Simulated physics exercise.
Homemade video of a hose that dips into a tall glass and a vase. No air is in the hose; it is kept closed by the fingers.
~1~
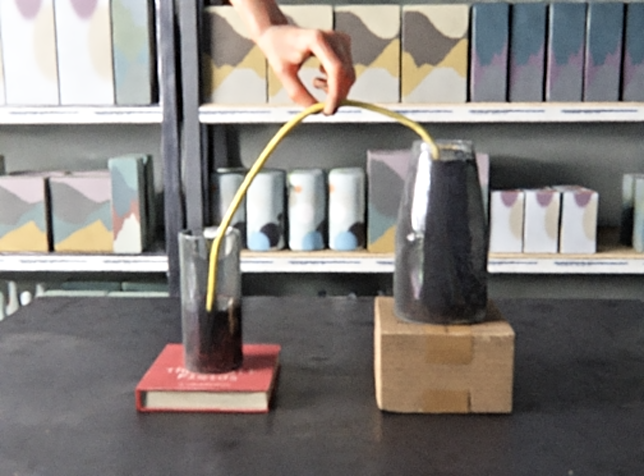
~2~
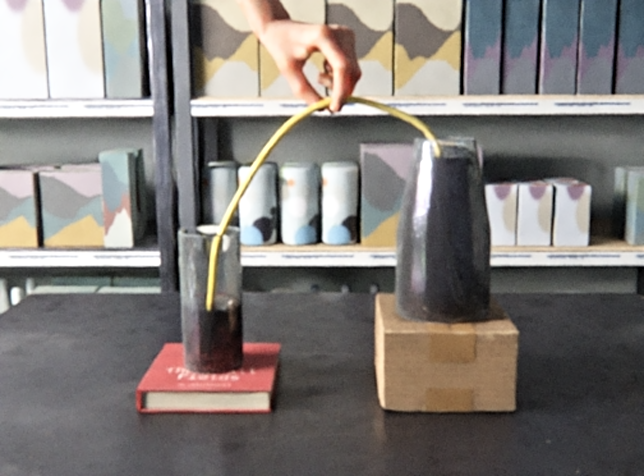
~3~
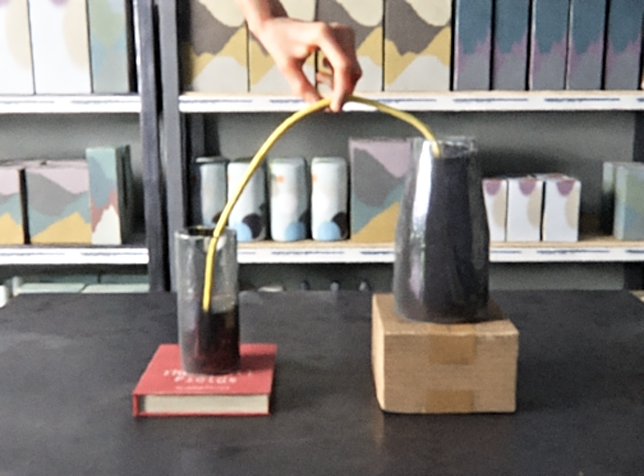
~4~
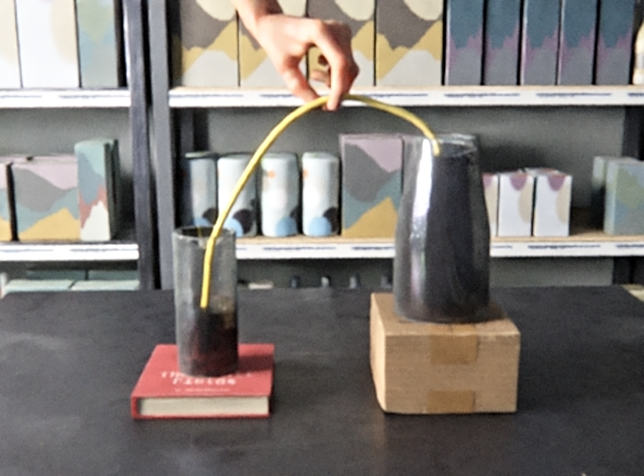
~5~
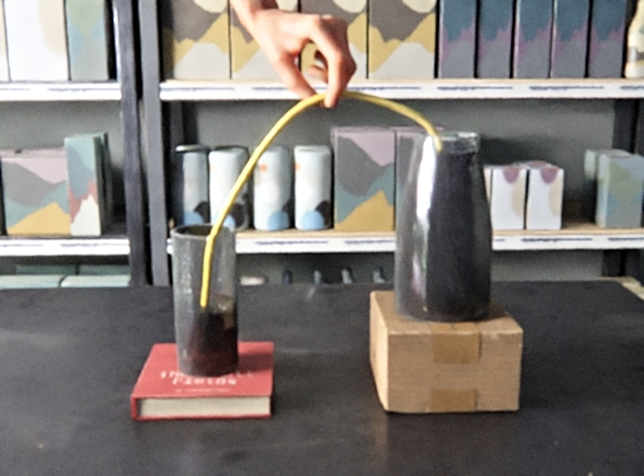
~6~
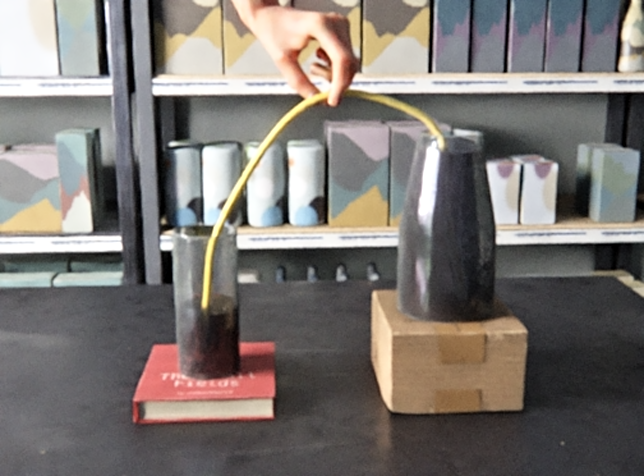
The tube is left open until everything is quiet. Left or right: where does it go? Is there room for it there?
It moves to the left, and the receiving one spills over.
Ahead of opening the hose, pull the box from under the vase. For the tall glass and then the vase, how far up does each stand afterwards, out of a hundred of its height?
Taking them in the order asked, 75 and 75 percent.
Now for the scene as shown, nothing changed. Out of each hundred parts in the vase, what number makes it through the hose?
My estimate is around 40 percent.
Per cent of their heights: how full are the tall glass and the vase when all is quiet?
100 and 45 per cent, roughly.
Shortly, the tall glass is about three quarters full; the vase is about two thirds full.
Then, the tall glass is full to the brim; the vase is about half full; the lower one has lost some.
At the finish, the tall glass is full to the brim; the vase is about half full; the lower one has lost some; the two surfaces are level.
